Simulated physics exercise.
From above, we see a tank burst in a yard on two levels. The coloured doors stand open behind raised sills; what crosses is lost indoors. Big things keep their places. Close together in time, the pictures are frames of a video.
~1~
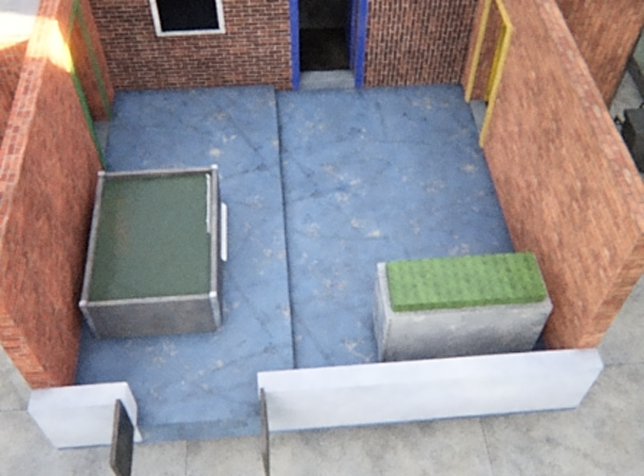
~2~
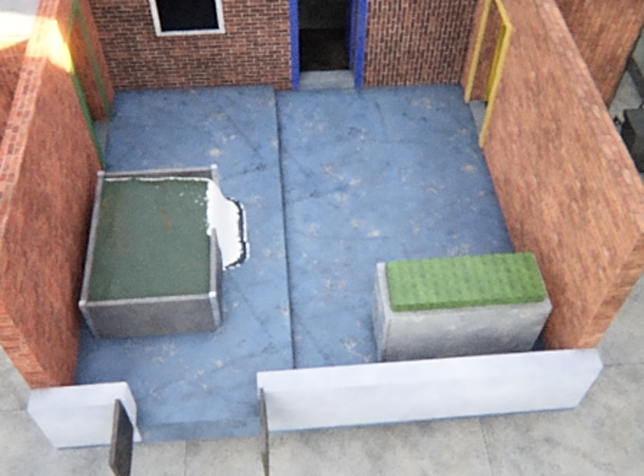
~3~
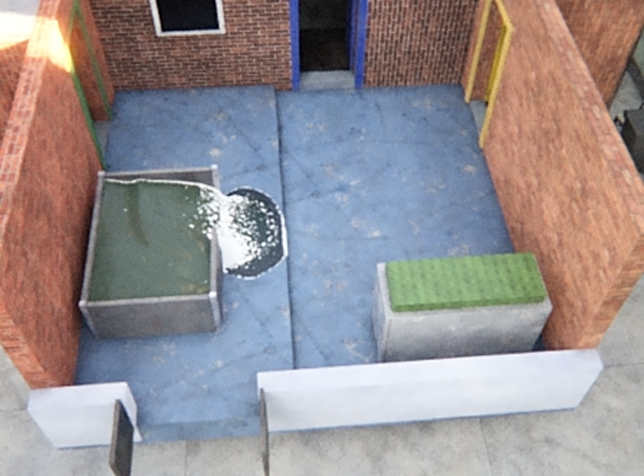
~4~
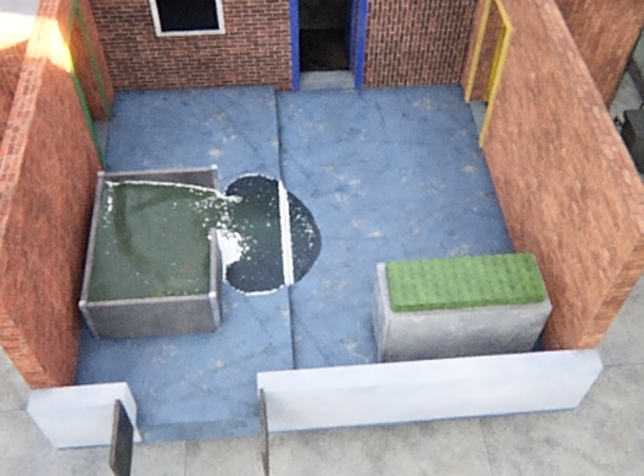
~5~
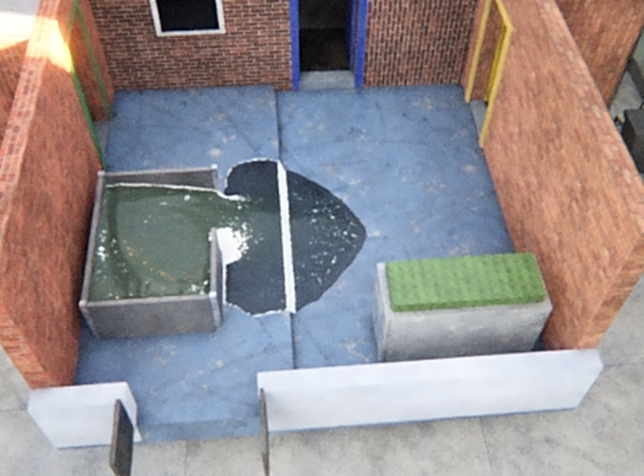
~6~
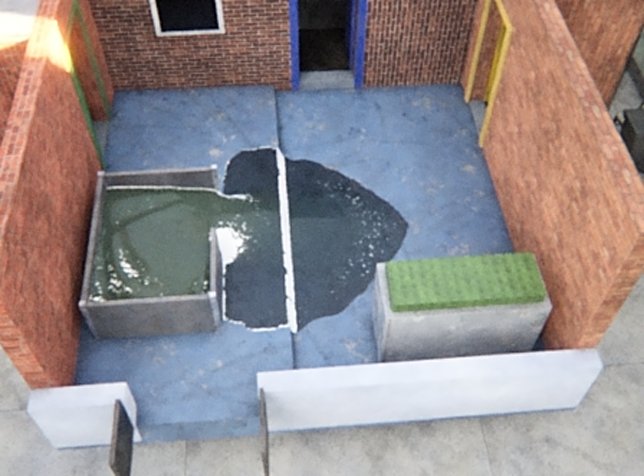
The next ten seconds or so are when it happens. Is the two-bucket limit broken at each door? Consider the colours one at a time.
At the end, the green door will be within bounds. The yellow door will be over the limit. The blue door will be within bounds.
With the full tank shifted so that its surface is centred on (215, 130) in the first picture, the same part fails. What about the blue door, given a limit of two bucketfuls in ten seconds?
In short, the blue door misses the threshold.
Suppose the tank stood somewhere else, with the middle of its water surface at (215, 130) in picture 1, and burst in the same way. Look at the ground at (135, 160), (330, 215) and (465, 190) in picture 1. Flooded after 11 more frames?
Taking them in the order asked: Spared, then spared, then inundated.
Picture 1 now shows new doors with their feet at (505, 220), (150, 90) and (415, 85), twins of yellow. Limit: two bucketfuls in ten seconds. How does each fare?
Lab note, doors in listed order: Over the limit, under the limit, over the limit.
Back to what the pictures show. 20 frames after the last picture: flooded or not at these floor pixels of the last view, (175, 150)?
By then I'd expect it to be not yet wet.
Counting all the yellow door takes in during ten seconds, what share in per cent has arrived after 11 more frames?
I'd put it at 5 percent.
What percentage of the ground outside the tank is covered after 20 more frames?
My best guess is some 60 %.
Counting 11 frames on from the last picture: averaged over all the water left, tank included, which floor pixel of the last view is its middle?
The centre of mass sits at about (296, 232).
A moment on, water covers 40 % of the floor; the green door not reached, the yellow door not reached, the blue door not reached.
Next, water covers 55 % of the floor; the green door not reached, the yellow door under two buckets in, the blue door wet at the sill, nothing in.
Then, water covers 60 % of the floor; the green door not reached, the yellow door over two buckets in, the blue door wet at the sill, nothing in.
Later, water covers 60 % of the floor; the green door not reached, the yellow door far over two buckets in, the blue door wet at the sill, nothing in.
In the end, water covers 60 % of the floor; the green door not reached, the yellow door far over two buckets in, the blue door wet at the sill, nothing in.
